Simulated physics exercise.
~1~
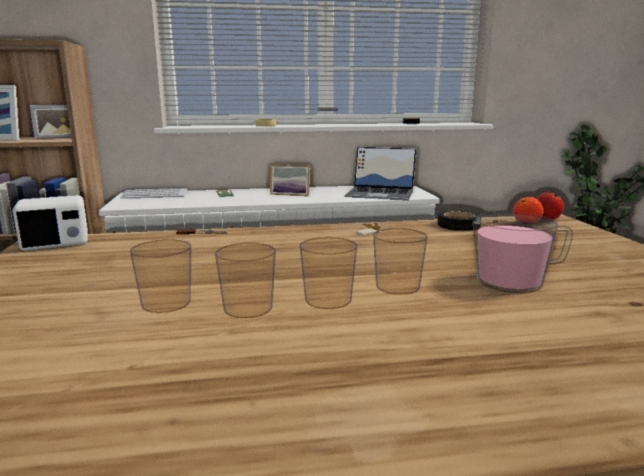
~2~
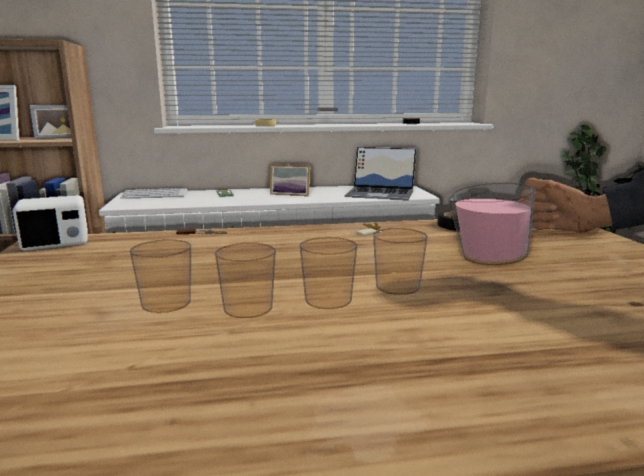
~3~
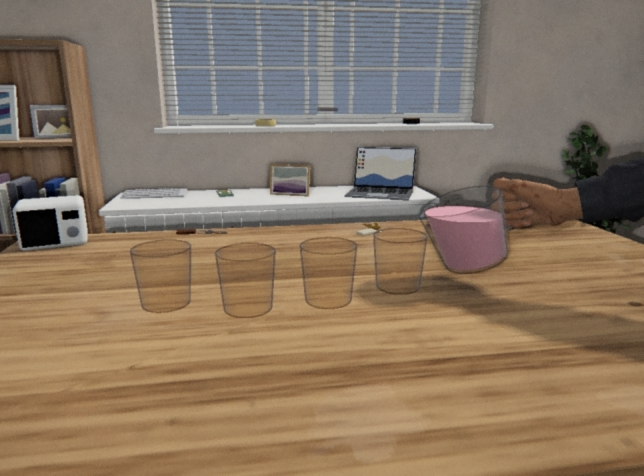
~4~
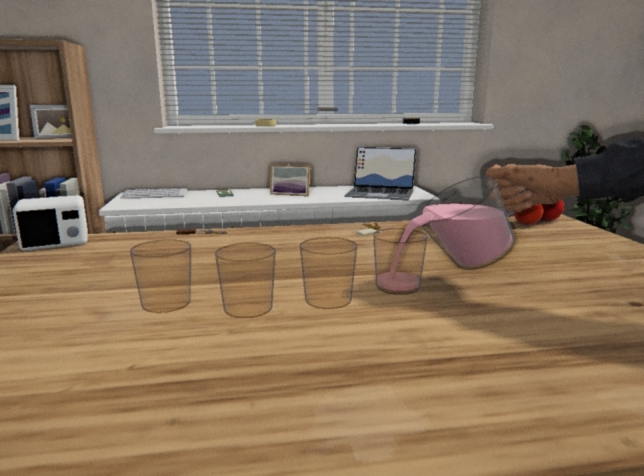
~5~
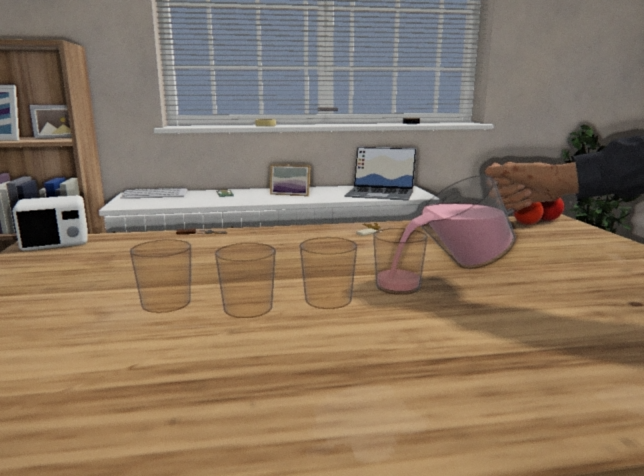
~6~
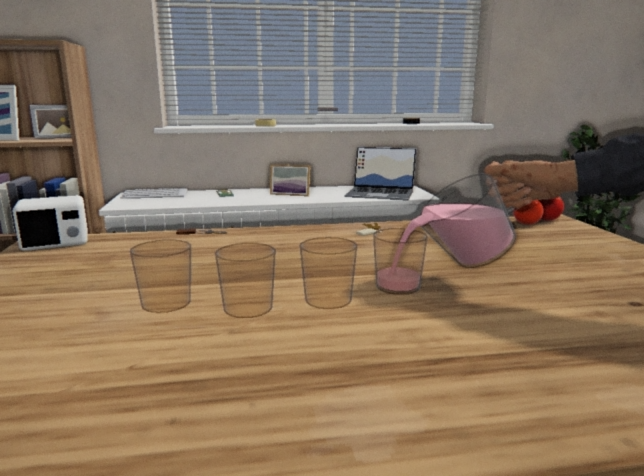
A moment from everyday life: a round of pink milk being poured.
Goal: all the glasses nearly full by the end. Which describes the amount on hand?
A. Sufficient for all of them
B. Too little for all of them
The answer is B.
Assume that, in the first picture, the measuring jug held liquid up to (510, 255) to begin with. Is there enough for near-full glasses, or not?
My take is that the supply gives out early.
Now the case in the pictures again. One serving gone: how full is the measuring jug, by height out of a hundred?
Level: Close to 40 per cent.
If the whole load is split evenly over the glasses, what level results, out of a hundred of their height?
Each would be roughly 50 per cent full by height.
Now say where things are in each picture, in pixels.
In the first frame, nothing is moving yet; measuring jug (513, 250) about three quarters full; four glasses, the last at (163, 274).
In the second frame, the measuring jug is picked up; measuring jug about three quarters full, surface at (493, 206); the first is empty.
In the third frame, the measuring jug leans over the first small glass; measuring jug (468, 228) about three quarters full; four glasses, the last at (163, 274).
In the fourth frame, the pink milk is flowing; measuring jug (470, 223) tipped 30° with nearly all of its load; the first is nearly empty.
In the fifth frame, the pink milk is flowing; measuring jug (470, 222) tipped 35° with nearly all of its load; four glasses, the last at (163, 274).
In the sixth frame, the pink milk is flowing; measuring jug (470, 221) tipped 35° with nearly all of its load; the first is nearly empty.
Next, the first is about half full.
After that, the first is done and the measuring jug has about half of its load.
Finally, the measuring jug is empty with two filled and the next at a little of a serving.
